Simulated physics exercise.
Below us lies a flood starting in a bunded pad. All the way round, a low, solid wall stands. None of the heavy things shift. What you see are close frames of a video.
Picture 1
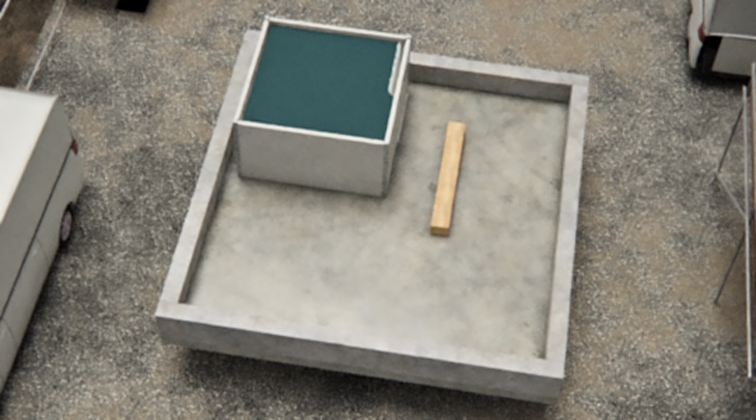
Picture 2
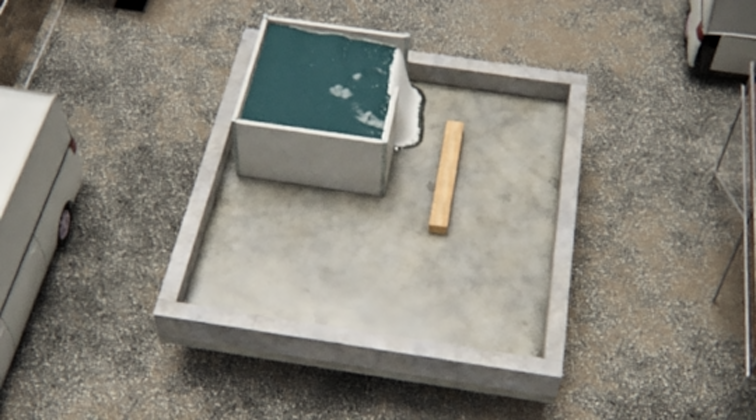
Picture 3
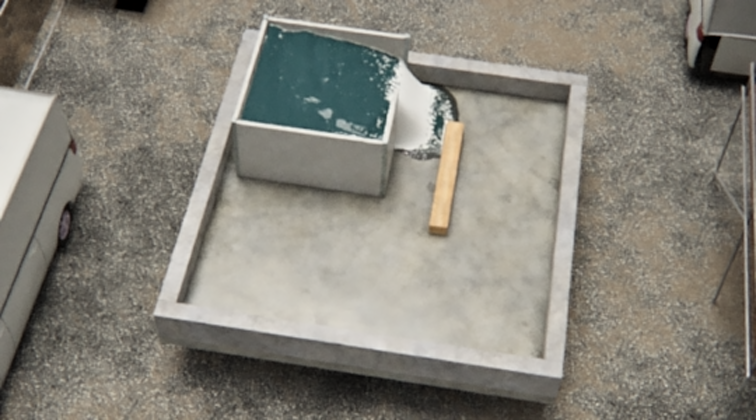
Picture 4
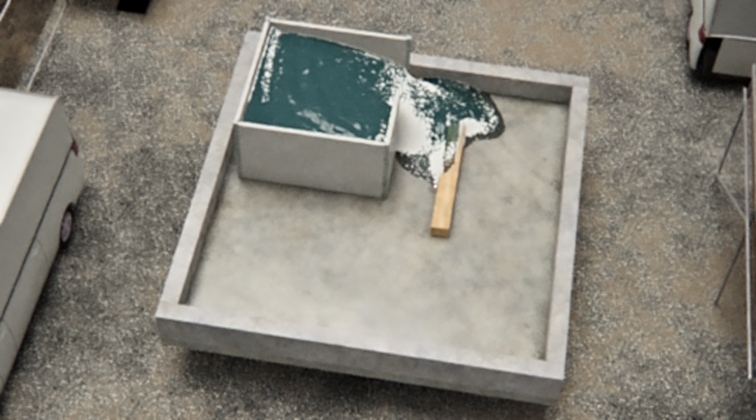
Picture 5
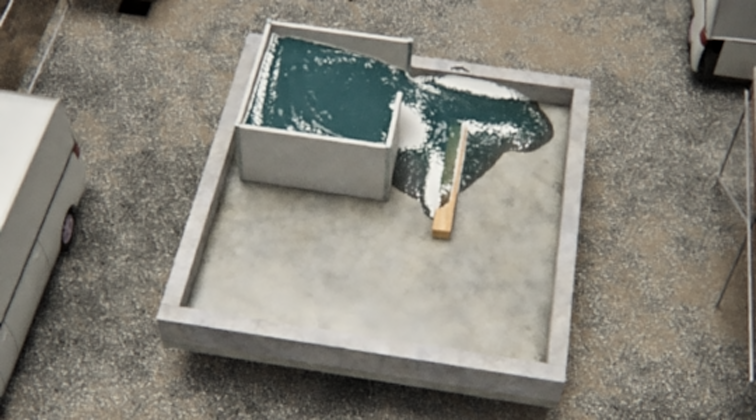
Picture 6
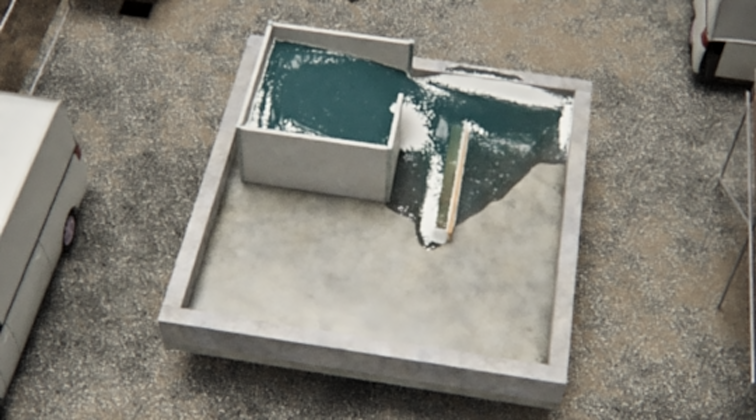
At the start, a tank of dark green water sits in a walled concrete pad beside a wooden beam. Water pours through a gap at the tank's right side, foaming white, and reaches the beam. It then spreads around the beam and across the pad's upper right to the right wall.
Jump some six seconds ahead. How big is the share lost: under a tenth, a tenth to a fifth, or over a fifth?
Moderate, tenth to fifth.
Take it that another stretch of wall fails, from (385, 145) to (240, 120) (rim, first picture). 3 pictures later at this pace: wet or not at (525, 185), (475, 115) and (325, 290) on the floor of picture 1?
Spared, spared, soaked.
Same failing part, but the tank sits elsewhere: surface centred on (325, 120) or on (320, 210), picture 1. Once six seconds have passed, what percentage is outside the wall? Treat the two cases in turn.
Log: 4 percent, 8 percent, in order.
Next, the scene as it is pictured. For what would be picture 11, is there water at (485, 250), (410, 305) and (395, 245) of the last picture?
First spot swamped, second spot swamped, third spot swamped.
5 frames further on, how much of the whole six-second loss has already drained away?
Roughly 15 percent.
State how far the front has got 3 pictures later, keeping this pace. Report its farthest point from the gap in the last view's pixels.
Somewhere near (415, 324).
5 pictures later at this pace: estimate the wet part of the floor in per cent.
About 55 per cent.
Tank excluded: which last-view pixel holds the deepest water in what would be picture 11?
My finger goes to (564, 172).
A moment on, water covers 40 % of the floor; the low wall has let 0 % over.
Next, water covers 50 % of the floor; the low wall has let 2 % over.
Then, water covers 70 % of the floor; the low wall has let 10 % over.
Later, water covers 75 % of the floor; the low wall has let 12 % over.
In the end, water covers 85 % of the floor; the low wall has let 12 % over.
